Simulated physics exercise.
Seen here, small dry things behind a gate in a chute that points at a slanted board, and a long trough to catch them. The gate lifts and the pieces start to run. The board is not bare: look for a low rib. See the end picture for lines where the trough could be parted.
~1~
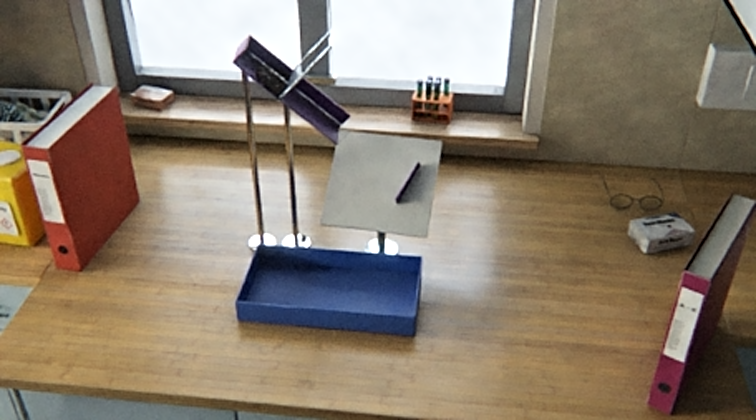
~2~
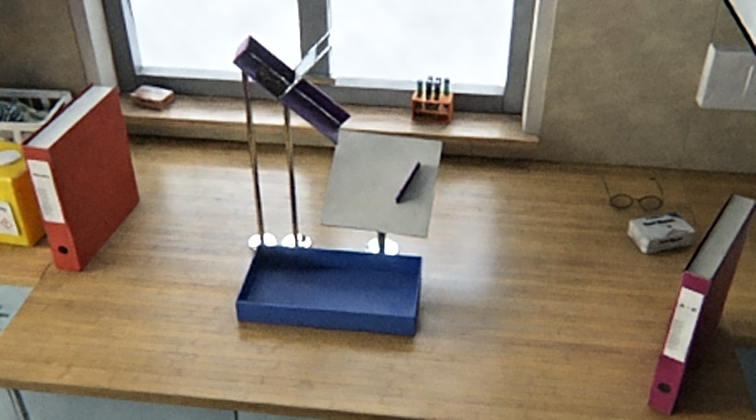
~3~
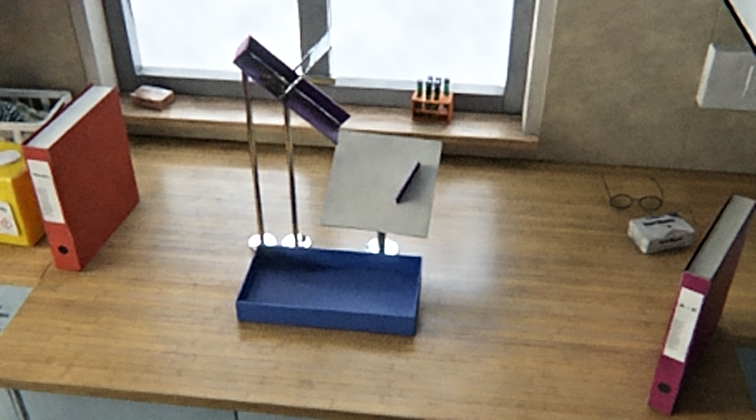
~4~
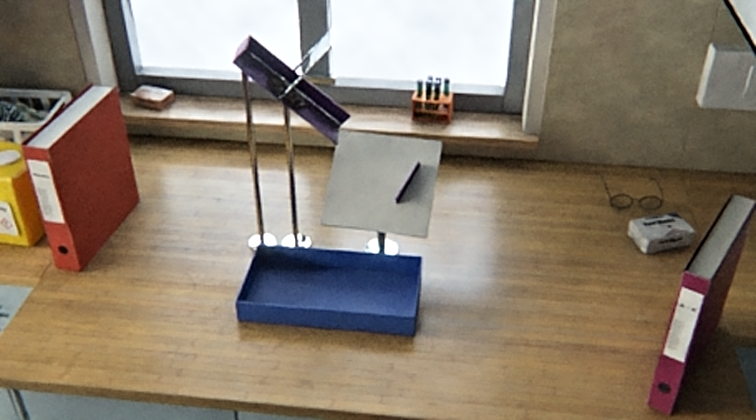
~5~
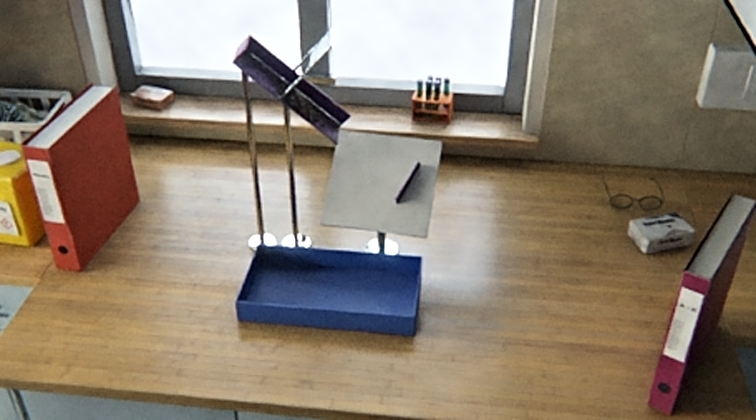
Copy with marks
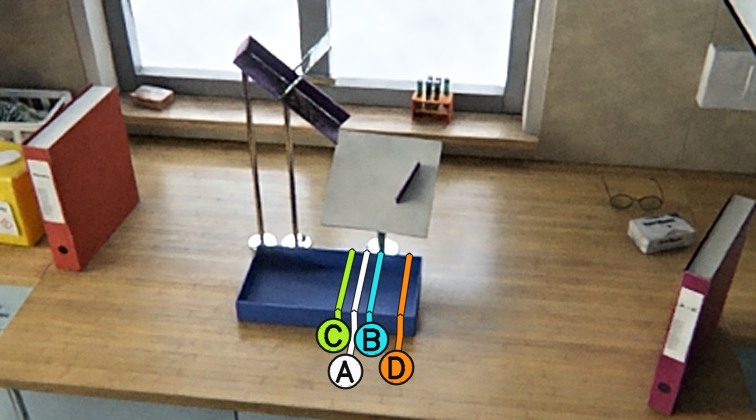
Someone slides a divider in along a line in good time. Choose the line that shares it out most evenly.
Take B.
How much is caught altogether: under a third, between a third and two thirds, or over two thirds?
It is over two thirds.
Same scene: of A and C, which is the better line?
It is A.
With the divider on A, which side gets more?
More lands on the right.
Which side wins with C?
The right side.
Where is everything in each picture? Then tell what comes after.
Load behind the gate at (274, 83), flat chocolate drops; lip of the chute at (338, 136), sloping fairly steeply, in the first frame.
Middle of the board at (382, 182), tilted fairly steeply; middle of its low edge at (373, 230); of its high edge at (390, 136), in the second frame.
Front corners of the trough at (236, 302) and (414, 317), empty; front of the load at (290, 95), in the third frame.
Middle of the load at (287, 94); its front at (305, 106), about a third of the way to the lip; rib from (419, 162) to (396, 200), in the fourth frame.
Middle of the load at (299, 99); its front at (322, 124), about two thirds of the way to the lip, in the fifth frame.
On the marked copy, line A crosses the front rim at (354, 312); line B crosses the front rim at (369, 313); line C crosses the front rim at (338, 310); line D crosses the front rim at (400, 315).
If A is chosen, of what is caught, about a quarter on the left of the divider, most on the right.
If B is chosen, of what is caught, about half on the left of the divider, about half on the right.
If C is chosen, of what is caught, a stray few on the left of the divider, nearly all on the right.
If D is chosen, of what is caught, nearly all on the left of the divider, a small part on the right.
